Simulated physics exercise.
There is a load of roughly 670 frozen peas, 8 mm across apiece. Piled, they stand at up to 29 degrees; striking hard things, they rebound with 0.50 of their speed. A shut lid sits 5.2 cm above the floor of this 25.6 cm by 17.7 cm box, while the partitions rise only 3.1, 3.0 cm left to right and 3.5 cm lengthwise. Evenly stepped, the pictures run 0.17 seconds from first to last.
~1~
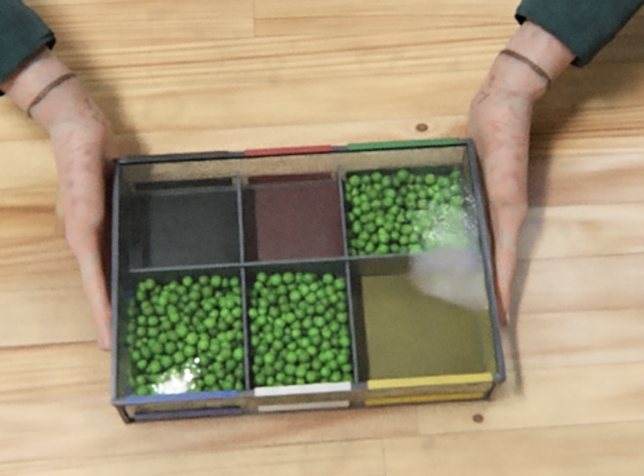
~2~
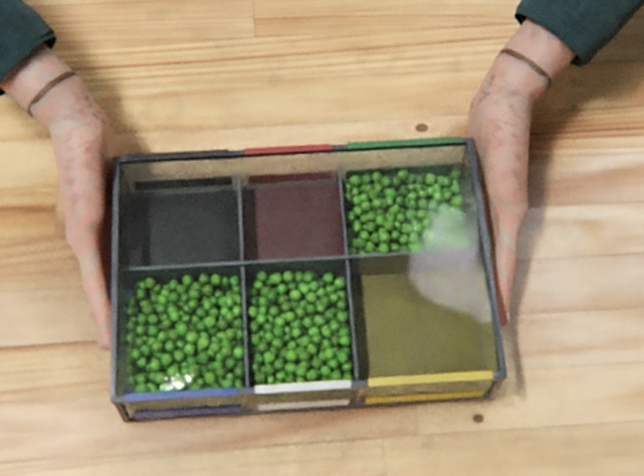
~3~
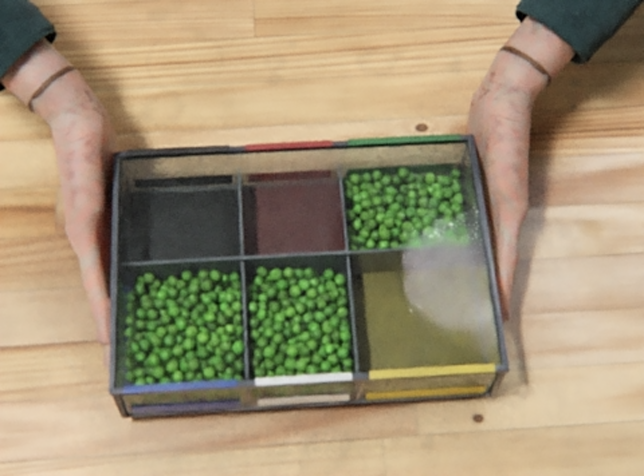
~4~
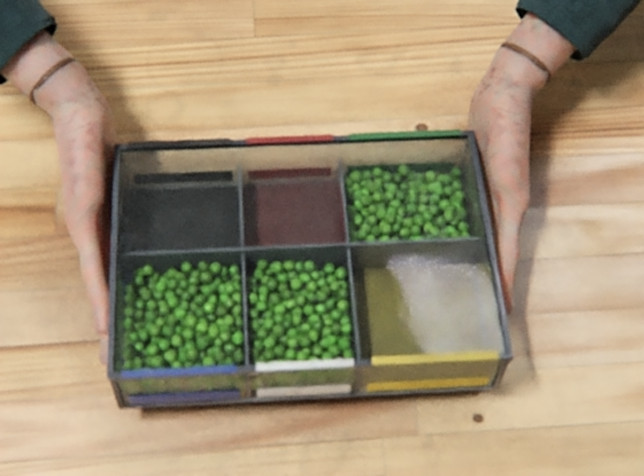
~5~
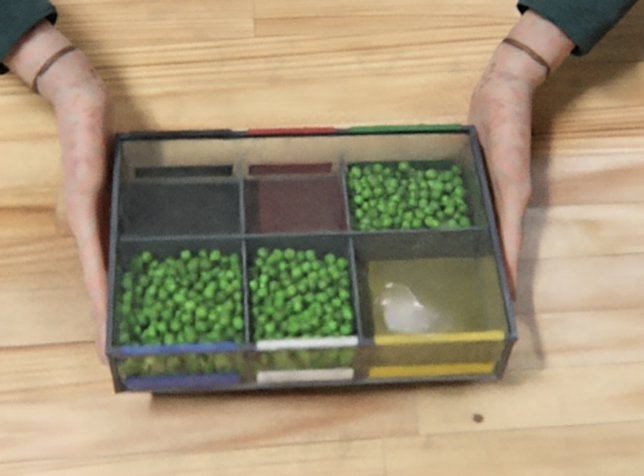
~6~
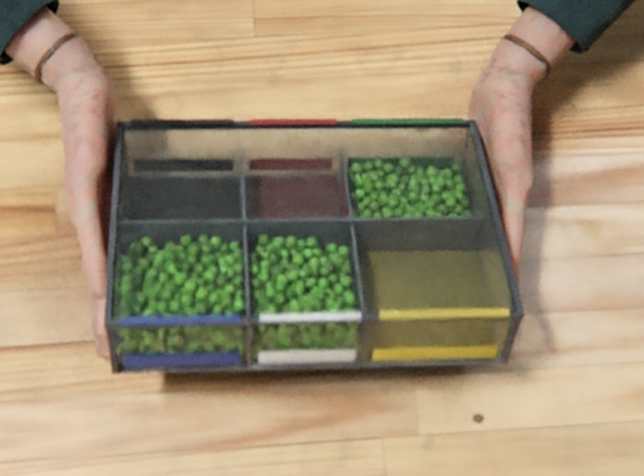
A clear-lidded box holding green peas in three of its six compartments starts out nearly flat between two hands above a wooden surface. The hands tilt it gradually, slowly at first and then more steeply, bringing its front side into view, while the peas stay in the blue, white and green sections.
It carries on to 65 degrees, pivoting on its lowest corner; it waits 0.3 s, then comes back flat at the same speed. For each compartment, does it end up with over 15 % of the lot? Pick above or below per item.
Red = below; blue = above; green = above; yellow = below; white = above; black = below.
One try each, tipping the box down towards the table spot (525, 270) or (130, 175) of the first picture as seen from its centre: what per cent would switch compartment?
I'd put it at roughly 35 per cent for the first tilt and roughly 25 per cent for the second.
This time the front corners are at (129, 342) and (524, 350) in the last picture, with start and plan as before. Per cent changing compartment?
I'd put it at about 30 per cent.
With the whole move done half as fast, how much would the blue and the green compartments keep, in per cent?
Then blue would have 35 percent and green 30 percent.
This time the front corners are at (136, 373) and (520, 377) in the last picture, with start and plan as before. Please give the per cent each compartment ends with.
Each compartment ends with, in per cent, red 0, blue 25, green 25, yellow 25, white 25 and black 0.
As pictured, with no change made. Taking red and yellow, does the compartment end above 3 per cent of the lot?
Checking red: It clears; checking yellow: It falls short.
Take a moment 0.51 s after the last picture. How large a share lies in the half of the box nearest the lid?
Estimate: Near 30 per cent.
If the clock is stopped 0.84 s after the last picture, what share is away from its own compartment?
Close to 15 per cent, I reckon.
Then, 0.51 s after the last picture, tilt 65 degrees; red 5 %, blue 35 %, green 25 %, white 25 %, black 5 %.
Then, 0.84 s after the last picture, tilt 38 degrees; red 5 %, blue 35 %, green 30 %, white 25 %, black 5 %.
Then, 1.28 s after the last picture, tilt 0 degrees; red 5 %, blue 35 %, green 30 %, white 25 %, black 5 %.
In the end, red 5 %, blue 35 %, green 30 %, yellow 0 %, white 25 %, black 5 %.
